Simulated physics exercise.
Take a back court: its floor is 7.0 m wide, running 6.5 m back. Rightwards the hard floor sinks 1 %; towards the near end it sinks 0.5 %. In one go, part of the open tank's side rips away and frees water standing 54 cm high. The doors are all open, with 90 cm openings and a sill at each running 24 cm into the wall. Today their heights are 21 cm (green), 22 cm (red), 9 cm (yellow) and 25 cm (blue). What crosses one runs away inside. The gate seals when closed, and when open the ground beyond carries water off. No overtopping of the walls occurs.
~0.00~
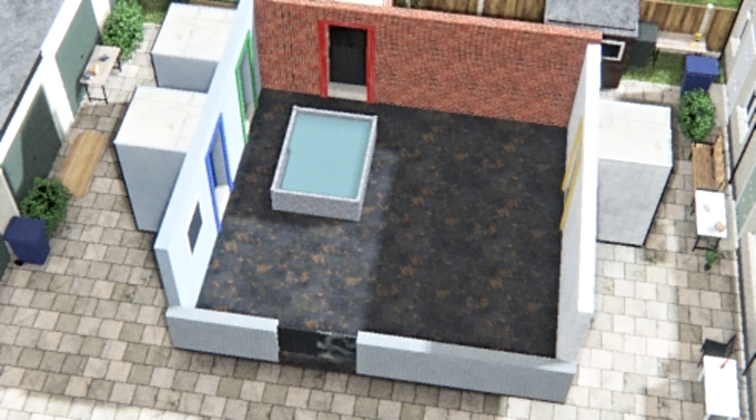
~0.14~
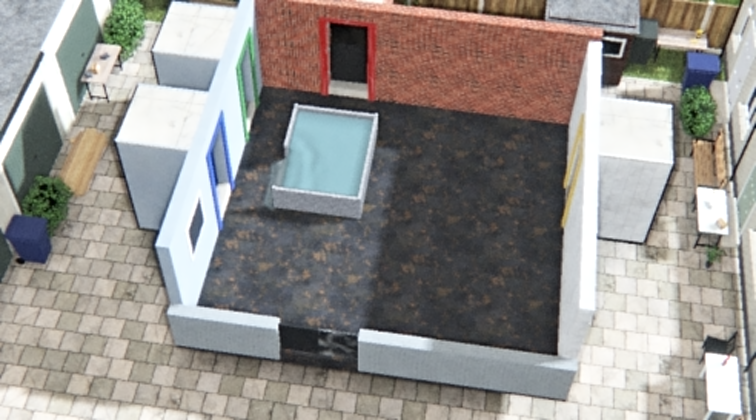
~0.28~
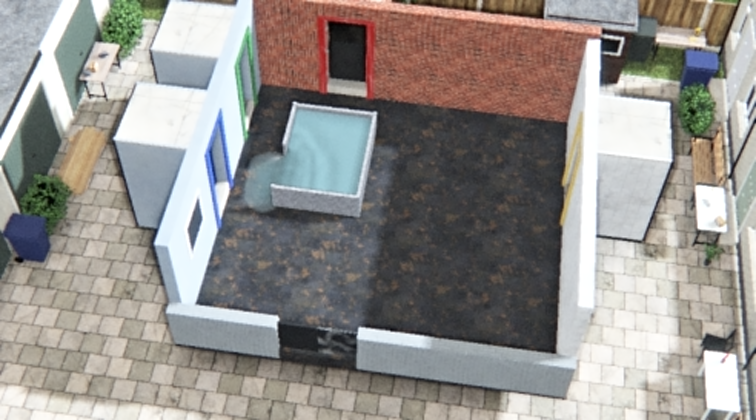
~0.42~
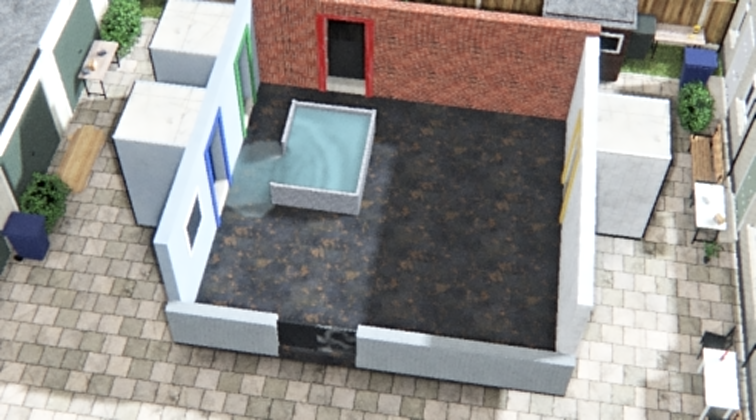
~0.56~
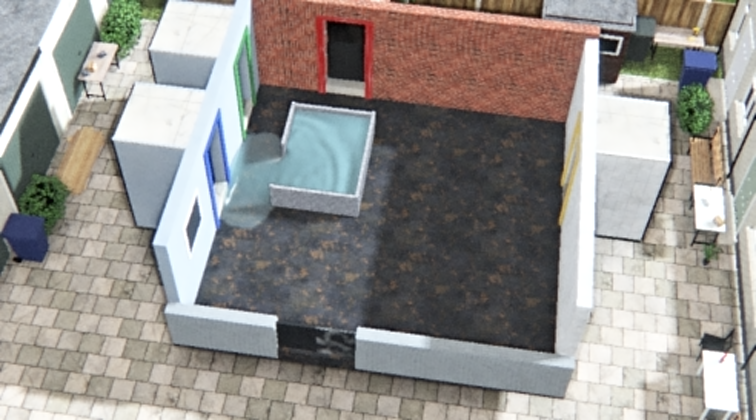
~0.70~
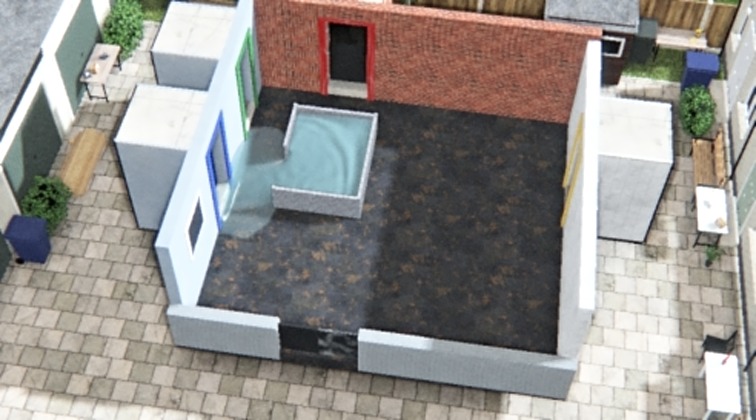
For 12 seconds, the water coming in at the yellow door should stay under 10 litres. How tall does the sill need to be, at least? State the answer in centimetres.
Close to 8 cm is just enough.
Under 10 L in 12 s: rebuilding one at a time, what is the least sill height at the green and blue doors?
You'd want about 7.0 centimetres at green and about 32 centimetres at blue.
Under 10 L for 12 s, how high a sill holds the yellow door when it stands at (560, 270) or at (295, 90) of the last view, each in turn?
6.5 and 18 cm.
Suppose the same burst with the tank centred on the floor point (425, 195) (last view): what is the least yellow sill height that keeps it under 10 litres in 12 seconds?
Some 5.5 cm.
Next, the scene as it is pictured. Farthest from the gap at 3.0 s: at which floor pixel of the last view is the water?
I'd put the front's tip around (367, 353).
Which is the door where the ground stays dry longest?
It is the yellow one.
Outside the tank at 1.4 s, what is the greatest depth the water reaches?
Max depth: About 40 cm.
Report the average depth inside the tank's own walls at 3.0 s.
I'd put it at some 25 centimetres on average.
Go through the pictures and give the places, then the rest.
The open tank at (326, 155) is whole and still, 54 cm deep; the yellow door at (572, 177) is dry, in the first frame.
The gap is at (283, 180), the front 0.3 m out at (274, 174); the back of the open tank holds 54 cm, in the second frame.
The gap is at (281, 179), the front 0.7 m out at (247, 190); the back of the open tank holds 54 cm, in the third frame.
The front is at (227, 197), 1.0 m from the gap at (281, 177); 1.6 m2 of floor is wet, 54 cm left at the back, in the fourth frame.
The front is at (221, 217), 1.2 m from the gap at (280, 179); 2.0 m2 of floor is wet, 53 cm left at the back, in the fifth frame.
The gap is at (282, 180), the front 1.3 m out at (219, 230); the back of the open tank holds 47 cm; 6.1 m in a straight line remain to the yellow door at (572, 174), in the sixth frame.
After 1.4 s water covers 10 % of the floor, deepest (40 cm) near (242, 183); it has not reached the yellow door.
After 3.0 s water covers 30 % of the floor, deepest (26 cm) near (233, 182); it has not reached the yellow door.
After 12.0 s water covers 90 % of the floor, deepest (10 cm) near (552, 313); 9 cm at the yellow door, 5 litres in over its 9 cm sill.
At the yellow door as built, the water arrived by 6.3 s and peaked near 11 cm at 9.8 s.
With a sill of 7 cm, 16 litres would have come in within the 12 s; with 9.5 cm, 3 litres. So under 10 litres takes about 8 cm.
